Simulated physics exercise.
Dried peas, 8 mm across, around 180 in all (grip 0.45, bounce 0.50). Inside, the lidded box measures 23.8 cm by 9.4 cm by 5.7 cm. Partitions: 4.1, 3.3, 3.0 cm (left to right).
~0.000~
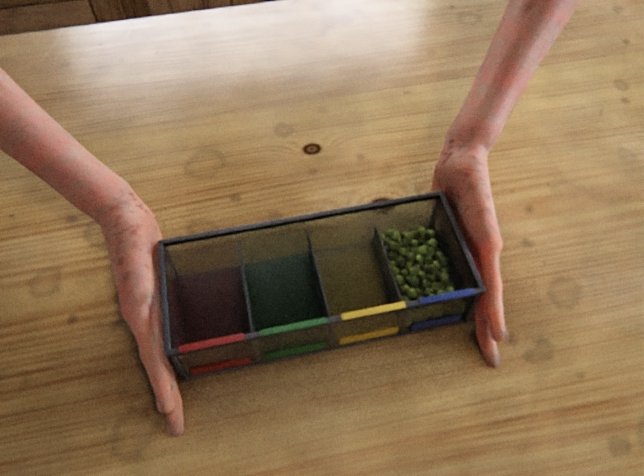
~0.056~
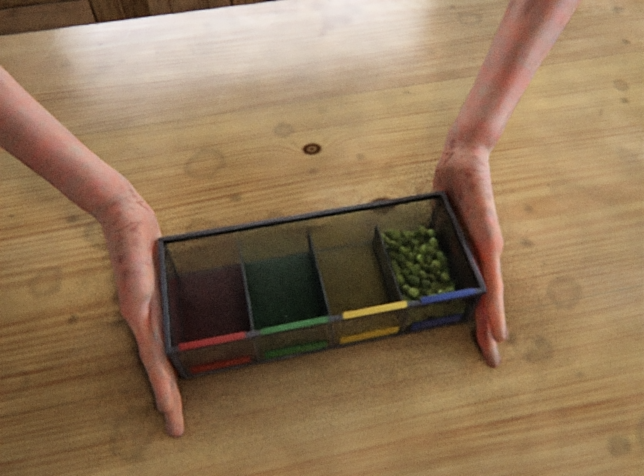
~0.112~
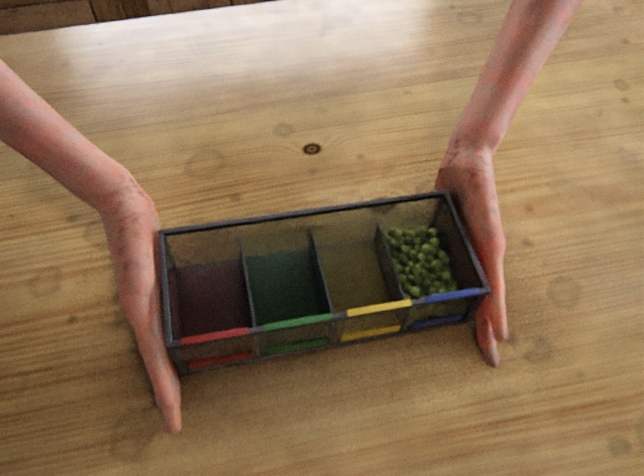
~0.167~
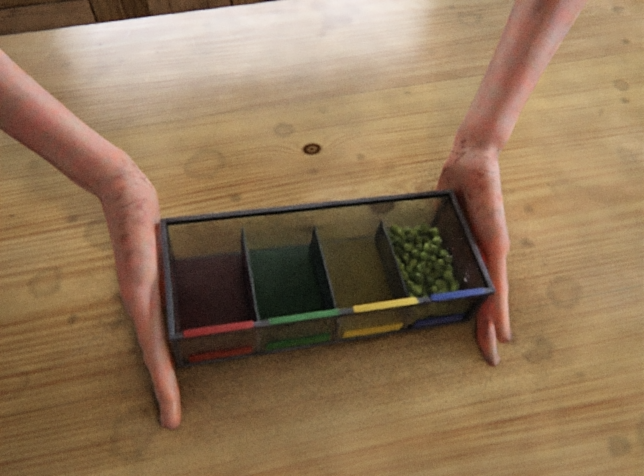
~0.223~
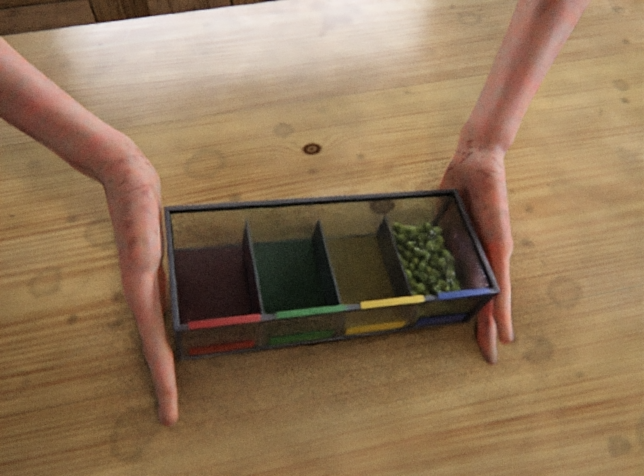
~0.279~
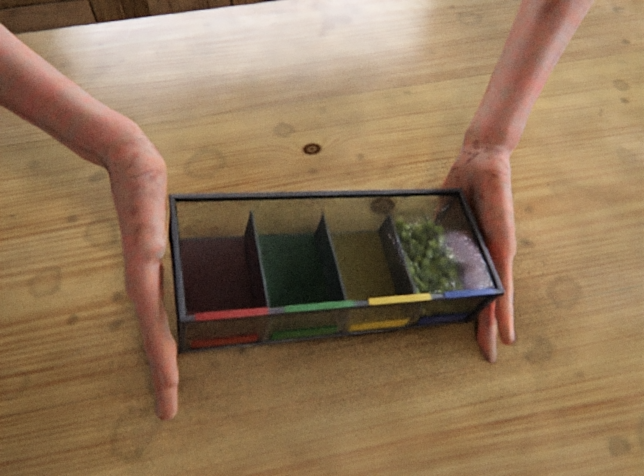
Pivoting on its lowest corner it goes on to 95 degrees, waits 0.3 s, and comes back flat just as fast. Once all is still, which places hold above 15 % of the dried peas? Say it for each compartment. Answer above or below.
Red below, blue above, green below, yellow below.
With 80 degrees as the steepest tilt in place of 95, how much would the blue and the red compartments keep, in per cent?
In that case blue 100, red 0.
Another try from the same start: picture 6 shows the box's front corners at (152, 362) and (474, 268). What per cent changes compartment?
Then about 90 per cent.
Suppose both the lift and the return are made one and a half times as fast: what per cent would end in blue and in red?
Then: Blue 100; red 0.
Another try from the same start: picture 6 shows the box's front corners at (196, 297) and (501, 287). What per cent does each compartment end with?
Red 0; blue 100; green 0; yellow 0.
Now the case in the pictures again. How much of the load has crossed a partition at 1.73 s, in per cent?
Some 0 per cent.
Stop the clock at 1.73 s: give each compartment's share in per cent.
Red 0; blue 100; green 0; yellow 0.
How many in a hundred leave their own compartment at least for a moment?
Some 0 per cent.
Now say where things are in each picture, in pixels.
The first picture shows box tilt 0 degrees, front corners at (171, 350) and (479, 289); blue 100 %.
The second picture shows box tilt 1 degrees, front corners at (172, 349) and (480, 289).
The third picture shows box tilt 3 degrees, front corners at (173, 343) and (483, 289), lowest corner right front.
The fourth picture shows box tilt 7 degrees, front corners at (175, 335) and (488, 289), lowest corner right front.
The fifth picture shows box tilt 10 degrees, front corners at (180, 326) and (493, 289), lowest corner right front.
The sixth picture shows box tilt 14 degrees, front corners at (186, 318) and (497, 290), lowest corner right front; blue 100 %. The box's pace is about 65 degrees a second.
Then, at 1.73 s, tilt 95 degrees; blue 100 %.
Then, at 2.69 s, tilt 48 degrees; blue 100 %.
After 3.65 s, tilt 0 degrees; blue 100 %.
At rest (4.1 s), red 0 %, blue 100 %, green 0 %, yellow 0 %.
